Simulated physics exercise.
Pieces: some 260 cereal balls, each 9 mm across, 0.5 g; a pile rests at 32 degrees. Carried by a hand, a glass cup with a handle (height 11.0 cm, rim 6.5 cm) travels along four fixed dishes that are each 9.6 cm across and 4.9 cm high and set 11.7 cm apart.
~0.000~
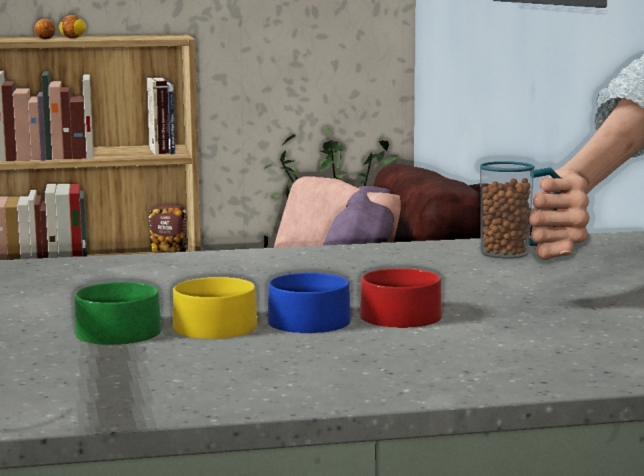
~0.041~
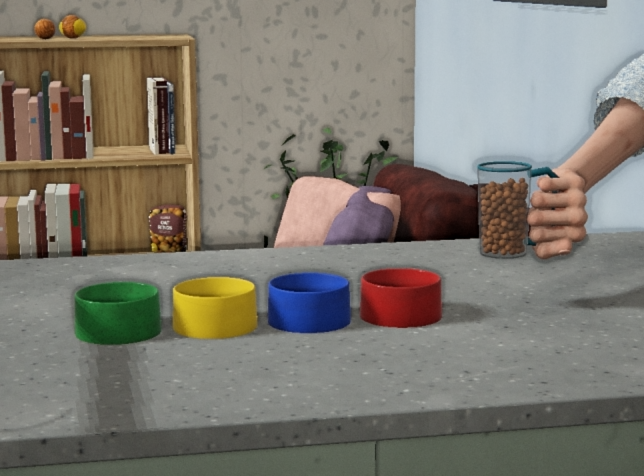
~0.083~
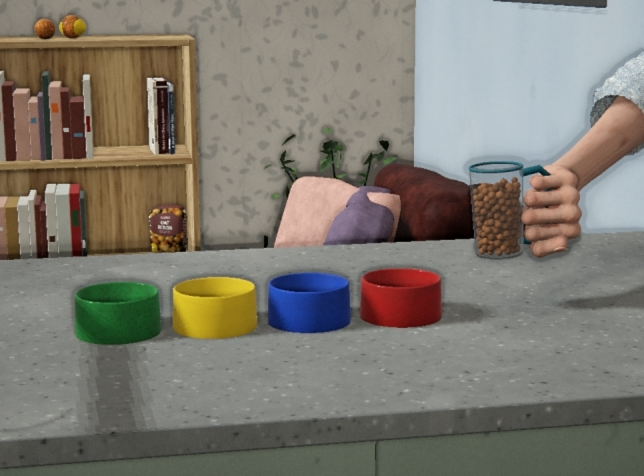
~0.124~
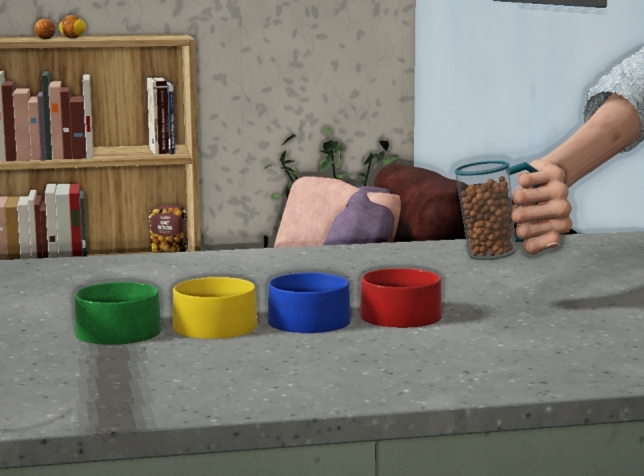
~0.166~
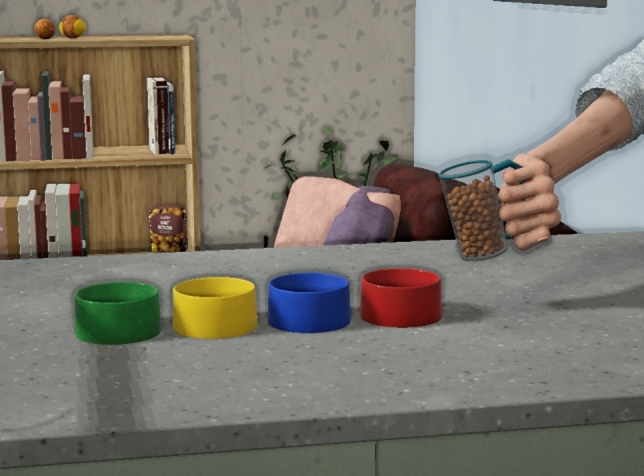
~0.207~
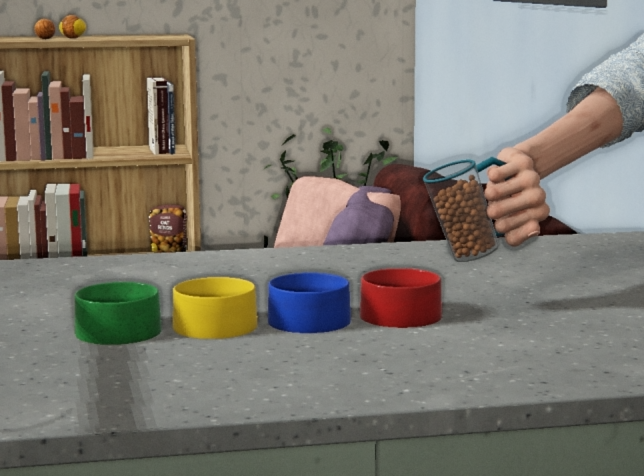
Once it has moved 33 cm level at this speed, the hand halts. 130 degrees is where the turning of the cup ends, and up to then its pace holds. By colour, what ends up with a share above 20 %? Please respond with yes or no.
Red dish no, blue dish no, green dish no, yellow dish yes, counter no.
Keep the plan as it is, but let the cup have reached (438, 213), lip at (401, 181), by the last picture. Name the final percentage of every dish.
Final shares - red 0 %, blue 0 %, green 10 %, yellow 90 %.
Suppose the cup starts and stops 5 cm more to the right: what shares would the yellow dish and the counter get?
The yellow dish would get 100 and the counter 0.
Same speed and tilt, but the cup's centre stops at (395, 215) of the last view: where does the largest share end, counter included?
That'd be counter, it takes the most.
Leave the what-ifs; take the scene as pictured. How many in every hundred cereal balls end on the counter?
I'd reckon around 10 per cent.
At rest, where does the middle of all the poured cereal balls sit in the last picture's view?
I'd put it at about (204, 312).
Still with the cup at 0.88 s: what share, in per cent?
Some 95 per cent.
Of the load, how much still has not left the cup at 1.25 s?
It comes out close to 0 per cent.
After 0.61 s, tilt 73 degrees; cup holds 100 %.
After 0.88 s, tilt 109 degrees; cup holds 95 %, yellow 5 %.
After 1.25 s, tilt 130 degrees; cup holds 0 %, yellow 85 %.
At rest (1.8 s), red 0 %, blue 0 %, green 0 %, yellow 85 %, counter 10 %.
